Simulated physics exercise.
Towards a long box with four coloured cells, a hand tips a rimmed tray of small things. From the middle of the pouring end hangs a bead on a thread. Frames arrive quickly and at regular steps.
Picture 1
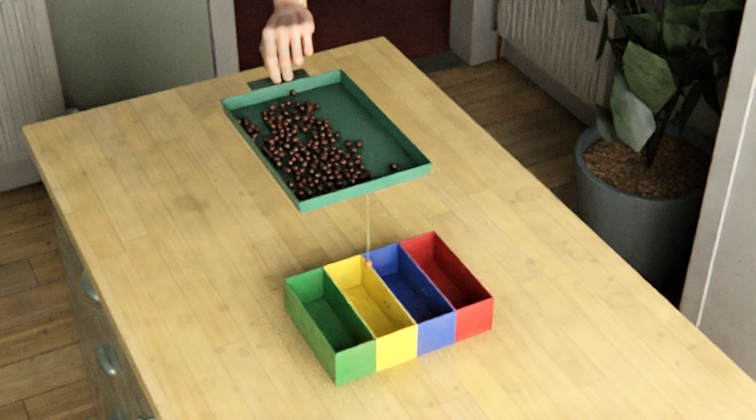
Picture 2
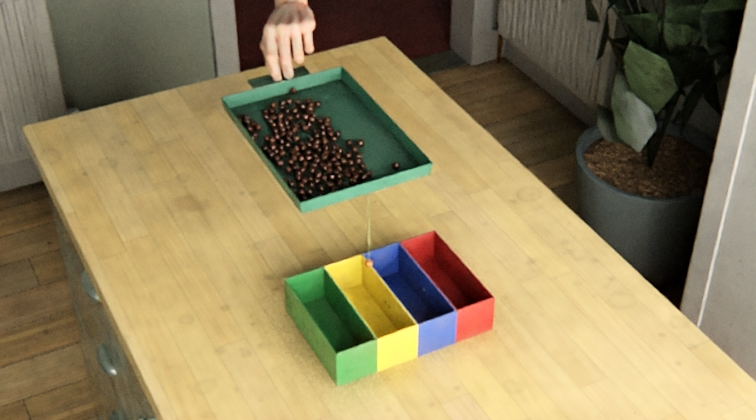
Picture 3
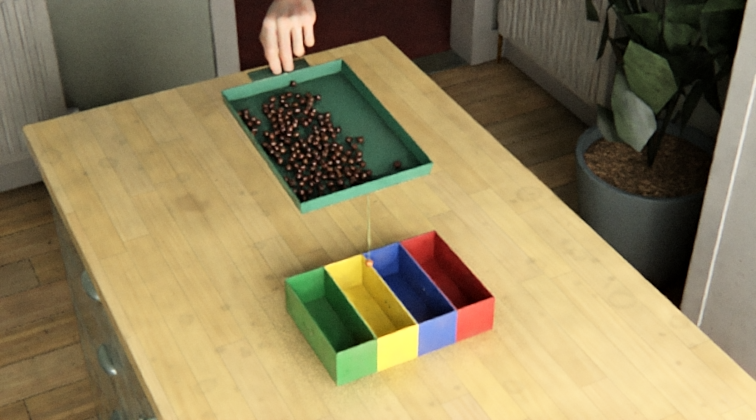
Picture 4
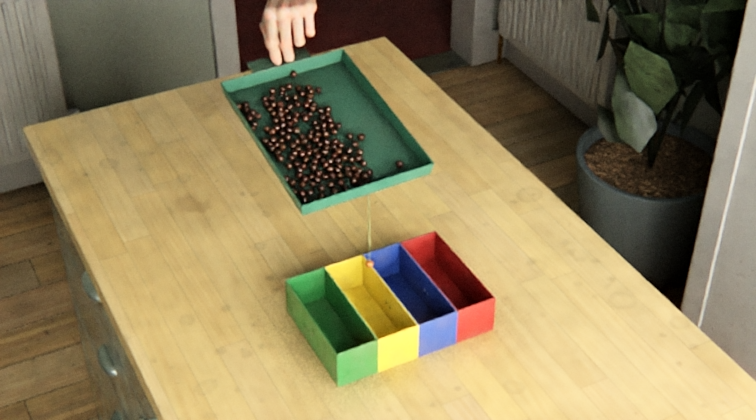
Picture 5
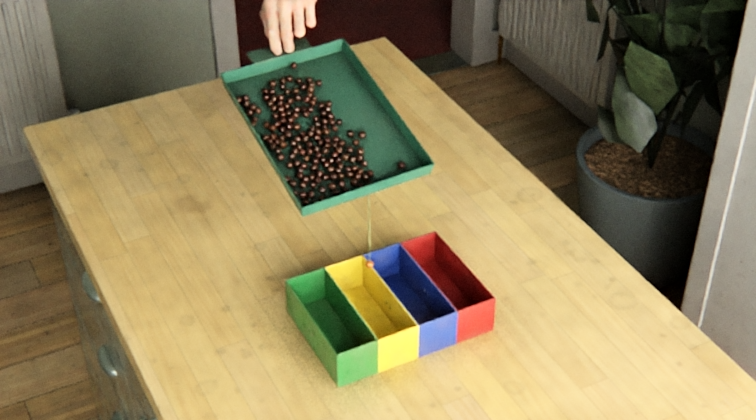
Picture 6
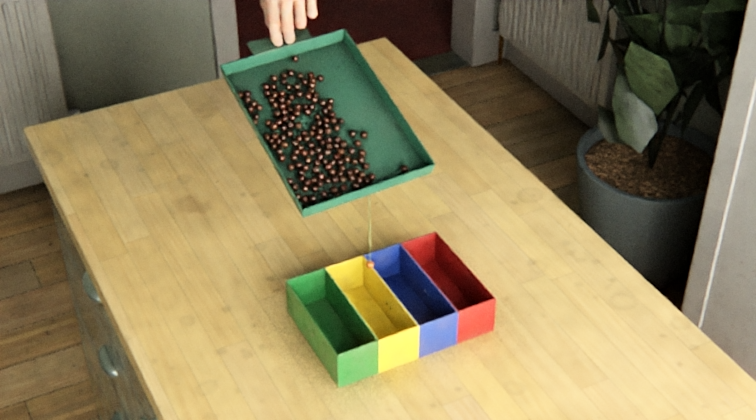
In the video, a hand gradually raises the handle end of a green tray of small dark brown balls, tilting it toward a box with green, yellow, blue and red compartments, its front left corner dipping slightly lowest.
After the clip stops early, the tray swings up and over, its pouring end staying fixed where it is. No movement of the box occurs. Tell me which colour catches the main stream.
The green cell catches it.
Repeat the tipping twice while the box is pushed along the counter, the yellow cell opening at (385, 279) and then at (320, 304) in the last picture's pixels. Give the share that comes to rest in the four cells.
Roughly 50 %, then roughly 90 %.
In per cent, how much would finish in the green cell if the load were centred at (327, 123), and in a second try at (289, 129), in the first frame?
In order, 50 % then 50 %.
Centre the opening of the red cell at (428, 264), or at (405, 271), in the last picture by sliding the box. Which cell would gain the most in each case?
First try: The green one. Second try: The yellow cell.
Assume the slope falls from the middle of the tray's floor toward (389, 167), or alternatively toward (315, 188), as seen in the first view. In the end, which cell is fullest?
First aim: The cell in red. Second aim: That green cell.
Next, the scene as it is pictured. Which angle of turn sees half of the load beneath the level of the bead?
Angle: Approx. 100 degrees.
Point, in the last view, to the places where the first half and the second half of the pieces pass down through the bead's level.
I'd place the first part at (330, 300) and the rest at (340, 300).
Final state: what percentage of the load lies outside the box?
Roughly 10 percent of the load.
Soon, tray tipped steeply; nearly all on the tray; a stray few falling or outside the box.
A while on, tray tipped right over; about a third on the tray; about a quarter in the green cell; a small part in the yellow cell; a stray few in the blue cell; about a quarter falling or outside the box.
Towards the end, tray tipped past a quarter turn; about half in the green cell; about a quarter in the yellow cell; a small part in the blue cell; a stray few in the red cell; a small part falling or outside the box.
Finally, tray tipped past a quarter turn; about half in the green cell; about a quarter in the yellow cell; a small part in the blue cell; a stray few in the red cell; a small part outside the box.
